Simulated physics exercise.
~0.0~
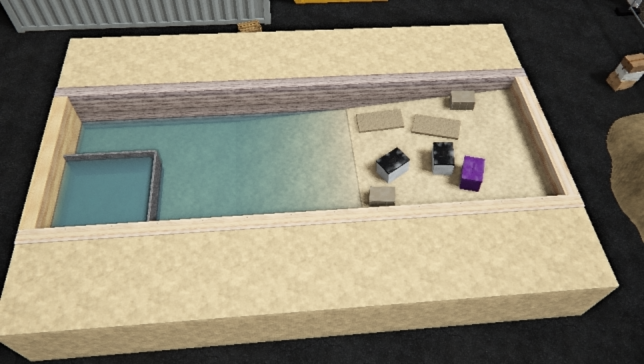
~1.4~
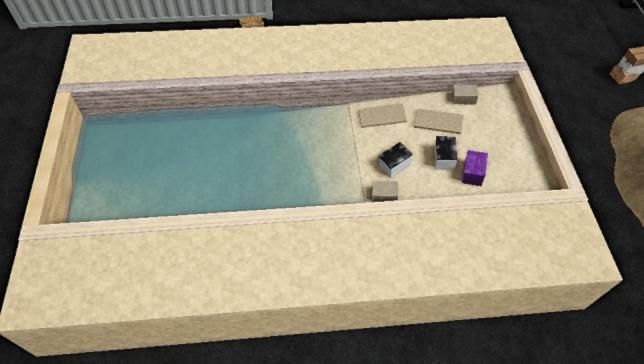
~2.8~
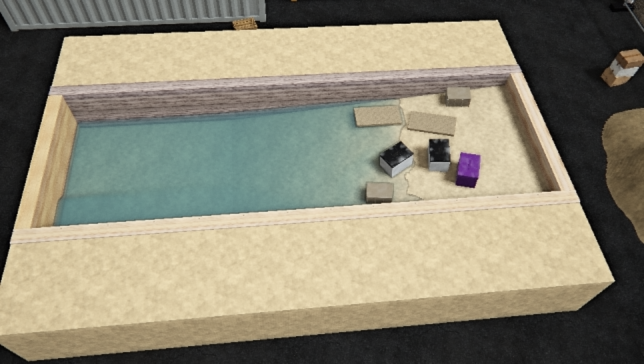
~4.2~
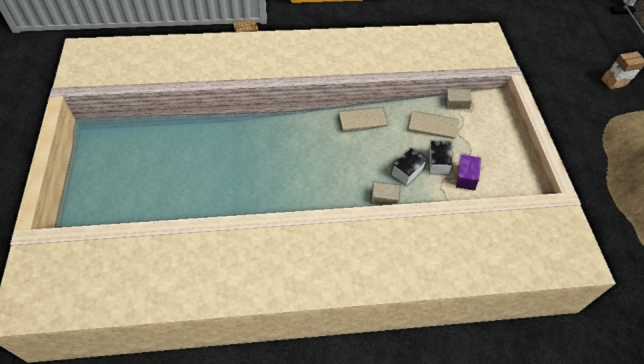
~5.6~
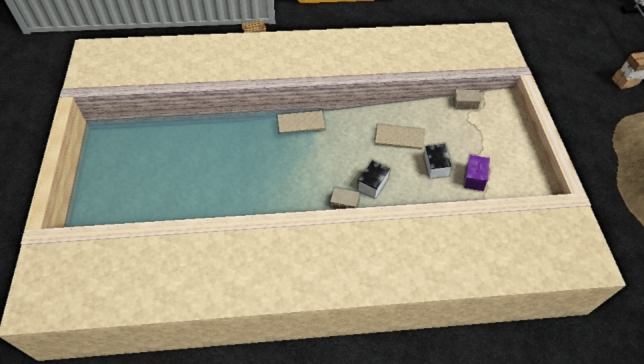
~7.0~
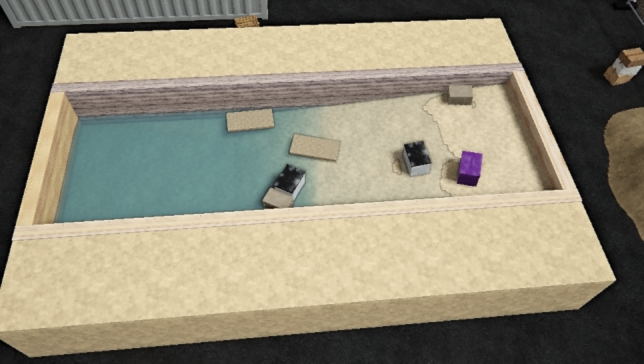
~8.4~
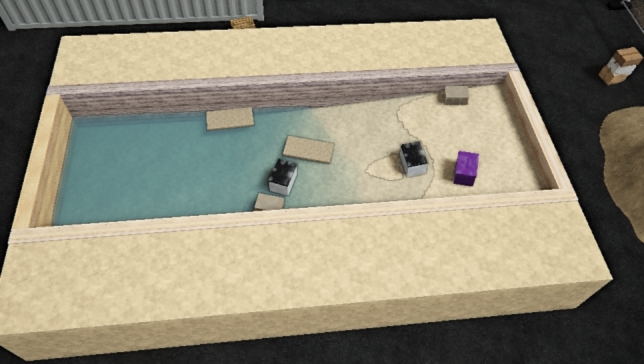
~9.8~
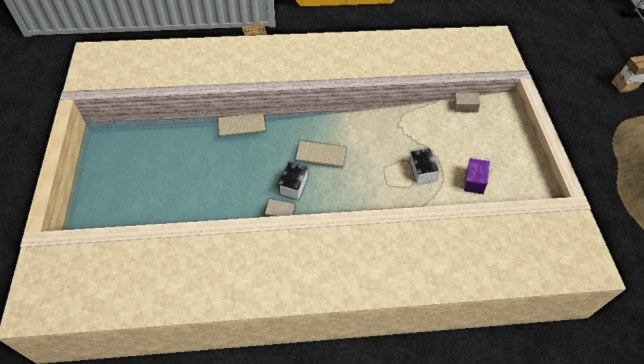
The video shows a walled sandy basin where a penned corner of water is released and washes up the slope, then draws back leftward, carrying two flat slabs, a small tan block and a dark-topped box toward the water, while another dark-topped box shifts slightly and the purple chest stays put.
